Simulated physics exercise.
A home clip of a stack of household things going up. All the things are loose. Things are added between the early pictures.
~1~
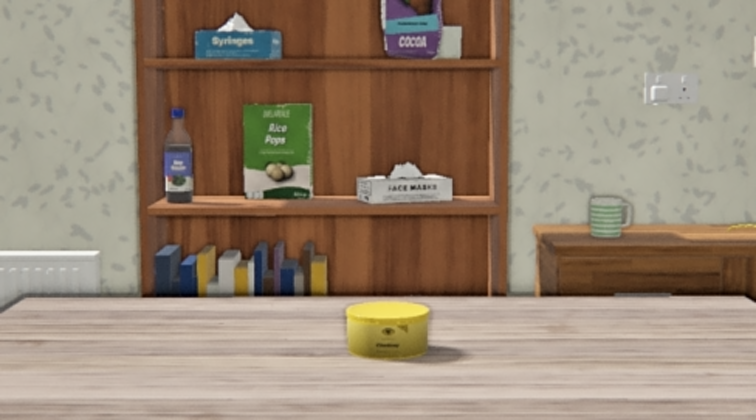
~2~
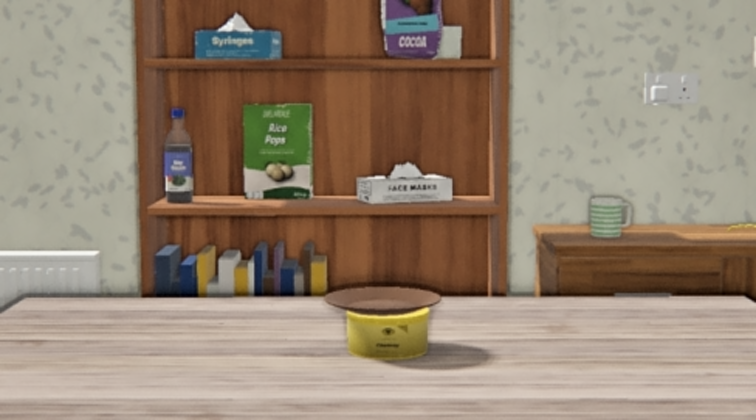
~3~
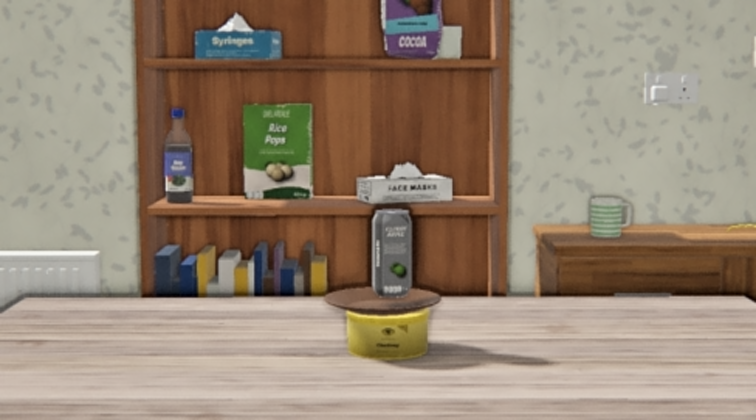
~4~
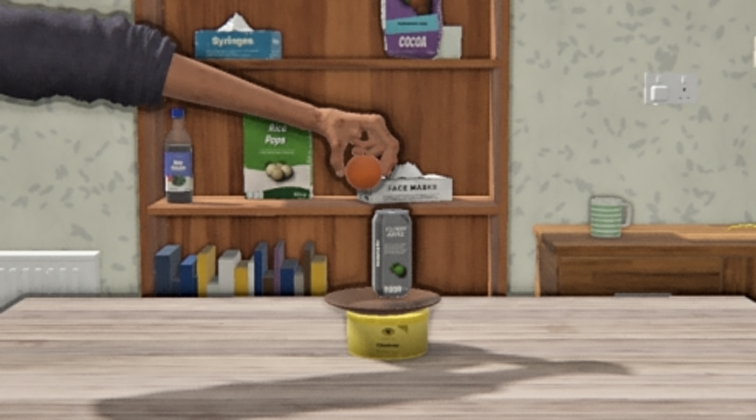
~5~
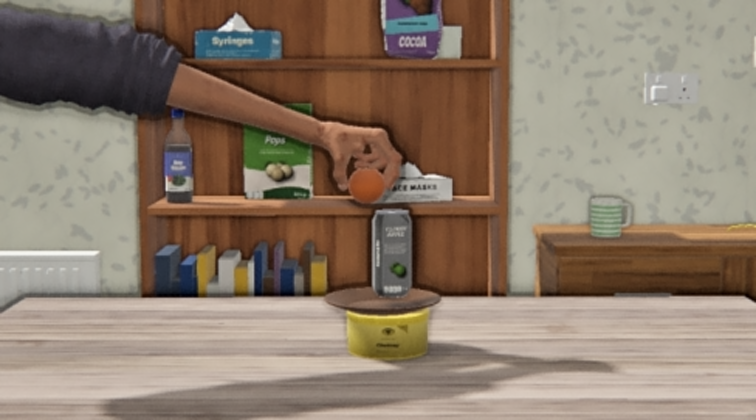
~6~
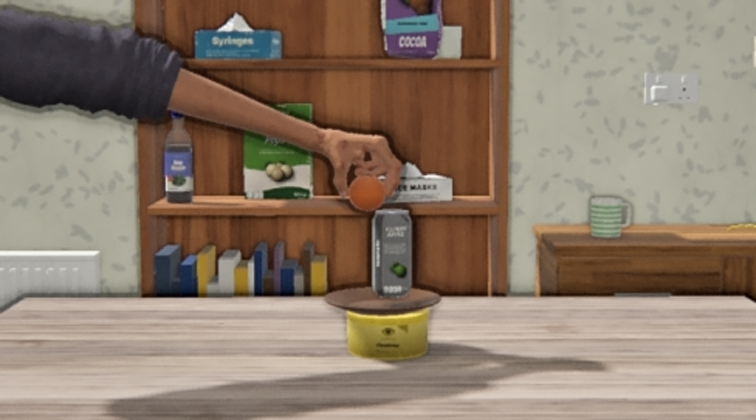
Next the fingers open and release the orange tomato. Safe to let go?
It loses its balance.
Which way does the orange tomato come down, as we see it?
To the left.
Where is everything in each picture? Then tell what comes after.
The last thing is not in view yet, in the first frame.
The last thing is not in view yet; yellow tub (388, 330), in the second frame.
The last thing is not in view yet; brown plate (383, 304), in the third frame.
Coming down; orange tomato (364, 172); grey can (392, 254), in the fourth frame.
Coming down; orange tomato (367, 185); yellow tub (388, 330), in the fifth frame.
In place under the hand; orange tomato (367, 193); brown plate (383, 304), in the sixth frame.
Then, 0.30 s on from there, orange tomato shifted a little near (354, 207).
Then, 0.40 s on from there, orange tomato now fallen.
Then, 0.50 s on from there, things are still on the move.
Then, 1.70 s on from there, nothing new.
In the end, fallen, orange tomato; the other 3 unmoved. At the end, from the last picture's camera, orange tomato near (330, 278). The pile comes apart.
